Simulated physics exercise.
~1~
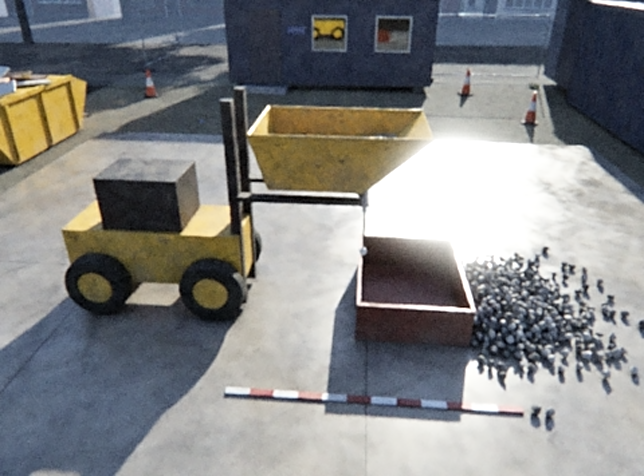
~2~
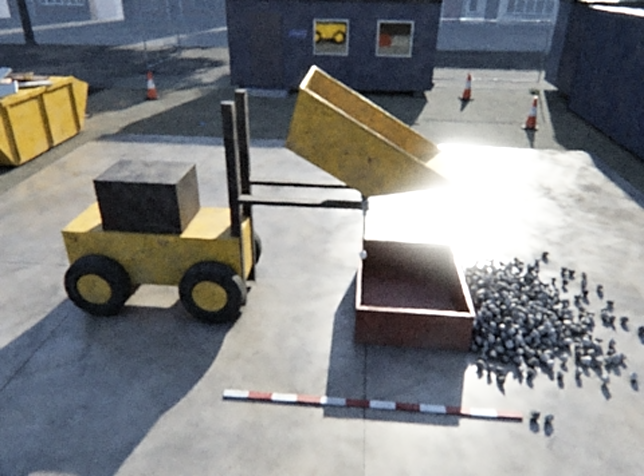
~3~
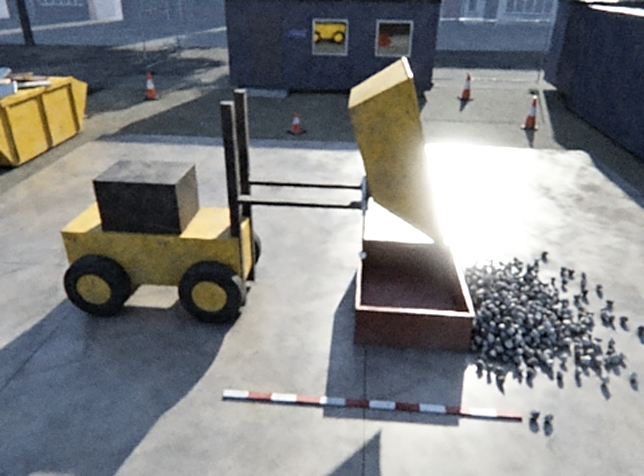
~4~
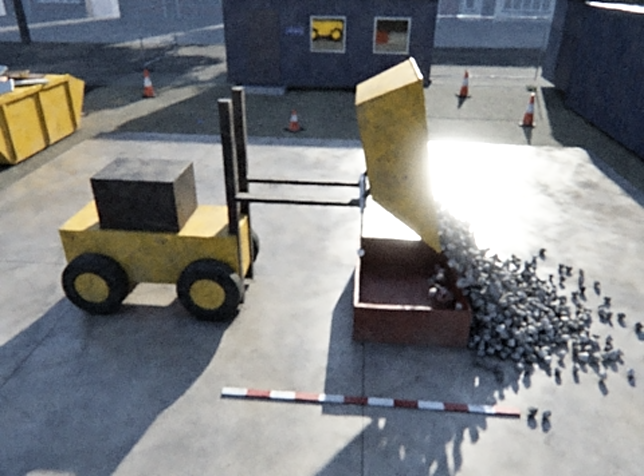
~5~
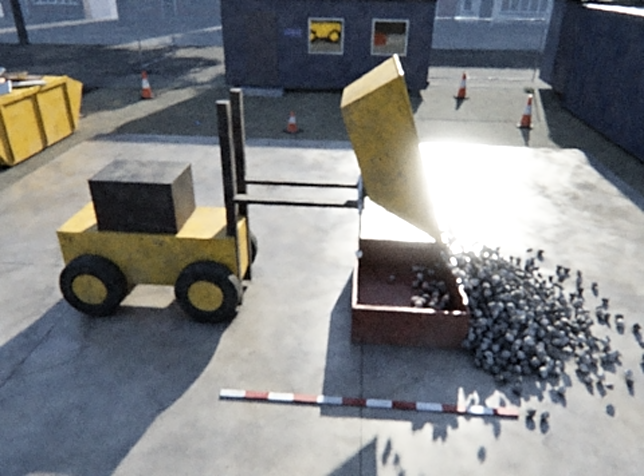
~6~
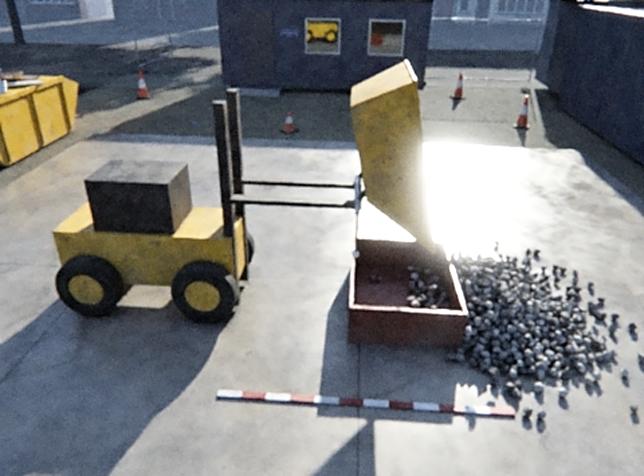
In a sunlit concrete yard seen from the side and slightly above, a yellow fork truck with a black block on top stands at the left, holding a yellow skip over an open reddish-brown bin. Grey stones already lie loose to the right of the bin, and a red-and-white striped staff rests in front. The skip tips steeply to the right until it stands nearly upright. Stones then pour from its lower lip, mostly onto the heap beyond the bin. The skip jerks back and forward, ending steeply tipped, with only a few stones inside the bin and a broader spread beside it.
